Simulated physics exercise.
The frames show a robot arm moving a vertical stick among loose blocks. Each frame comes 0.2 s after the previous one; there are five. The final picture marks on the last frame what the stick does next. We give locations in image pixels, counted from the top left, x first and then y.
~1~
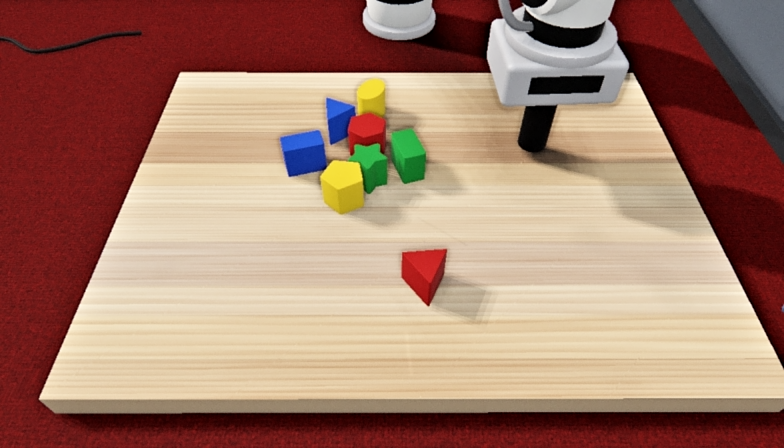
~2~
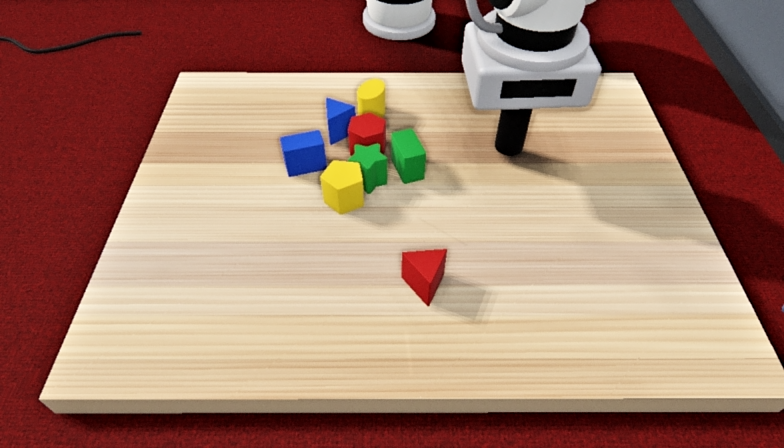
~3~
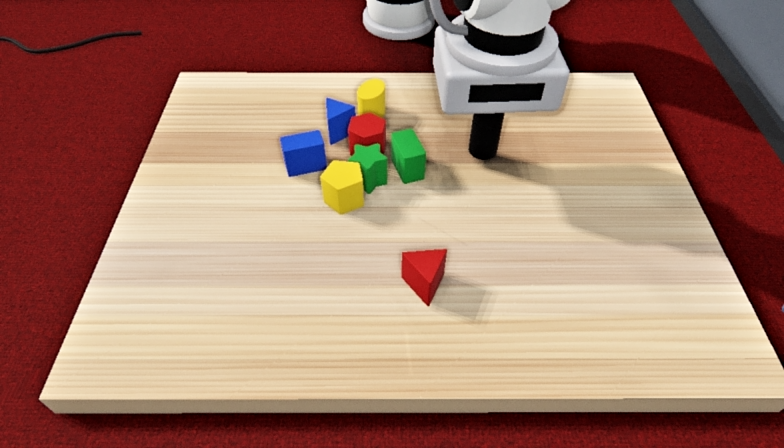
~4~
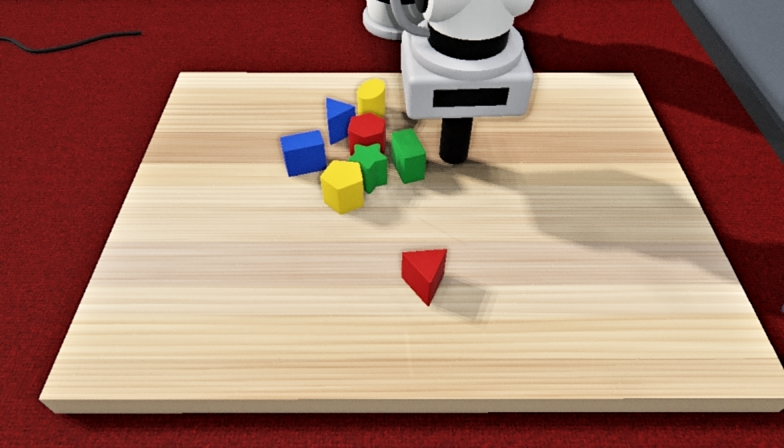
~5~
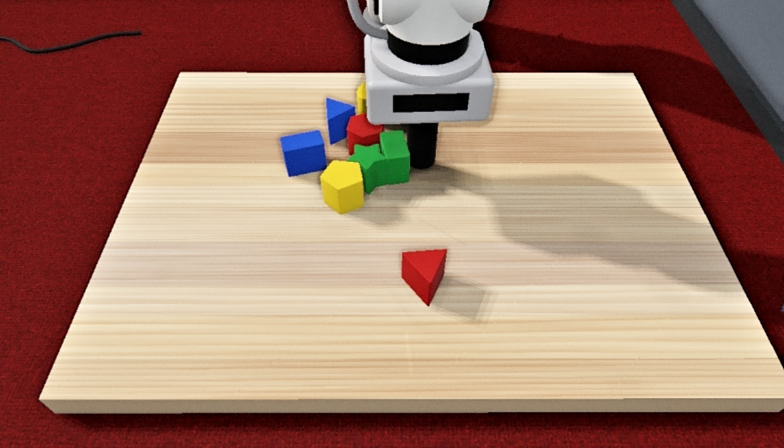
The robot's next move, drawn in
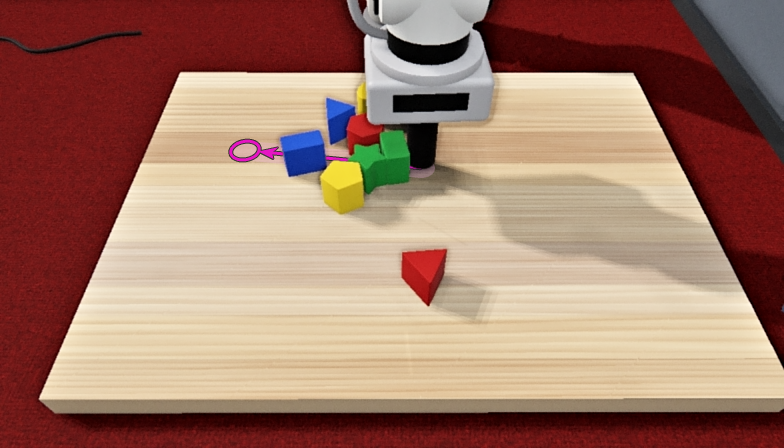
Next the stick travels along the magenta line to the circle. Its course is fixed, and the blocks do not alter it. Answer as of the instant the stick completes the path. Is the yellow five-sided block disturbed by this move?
It is shoved along.
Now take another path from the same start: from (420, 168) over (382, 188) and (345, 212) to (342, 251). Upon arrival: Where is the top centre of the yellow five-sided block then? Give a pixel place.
My prediction: (302, 188).
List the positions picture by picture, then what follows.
The first picture shows stick's lower end at (532, 144); blue rectangular block at (302, 140); blue triangle at (336, 107); yellow five-sided block at (343, 174); red six-sided block at (367, 124); green star at (368, 155); green rectangular block at (408, 143).
The second picture shows stick at (509, 147); blocks still.
The third picture shows stick at (483, 151); blocks still.
The fourth picture shows stick at (453, 155); blocks still.
The fifth picture shows stick at (421, 160); blue rectangular block at (302, 140); blue triangle at (336, 107); yellow five-sided block at (343, 174); red six-sided block at (366, 124); green star at (367, 155); green rectangular block at (395, 144).
Drawn move, straight from (420, 168) to (245, 150).
The first path, step by step. One third of the way, stick at (360, 154); blue rectangular block at (293, 141); blue triangle at (331, 100), turned 15° clockwise; yellow five-sided block at (313, 186), turned 65° anticlockwise; red six-sided block at (341, 116), turned 65° clockwise; green star at (314, 159), turned 15° anticlockwise; green rectangular block at (334, 144), turned 30° anticlockwise.
Two thirds of the way, stick at (301, 148); blue rectangular block at (248, 151), turned 20° clockwise; blue triangle at (329, 94), turned 45° clockwise; yellow five-sided block at (308, 189), turned 85° anticlockwise; red six-sided block at (326, 111), turned 90° clockwise; green star at (291, 168), turned 60° anticlockwise; green rectangular block at (293, 148), turned 70° anticlockwise.
At the end, stick at (243, 142); blue rectangular block at (248, 151), turned 20° clockwise; blue triangle at (329, 94), turned 45° clockwise; yellow five-sided block at (308, 189), turned 85° anticlockwise; red six-sided block at (326, 111), turned 90° clockwise; green star at (291, 168), turned 60° anticlockwise; green rectangular block at (292, 148), turned 70° anticlockwise.
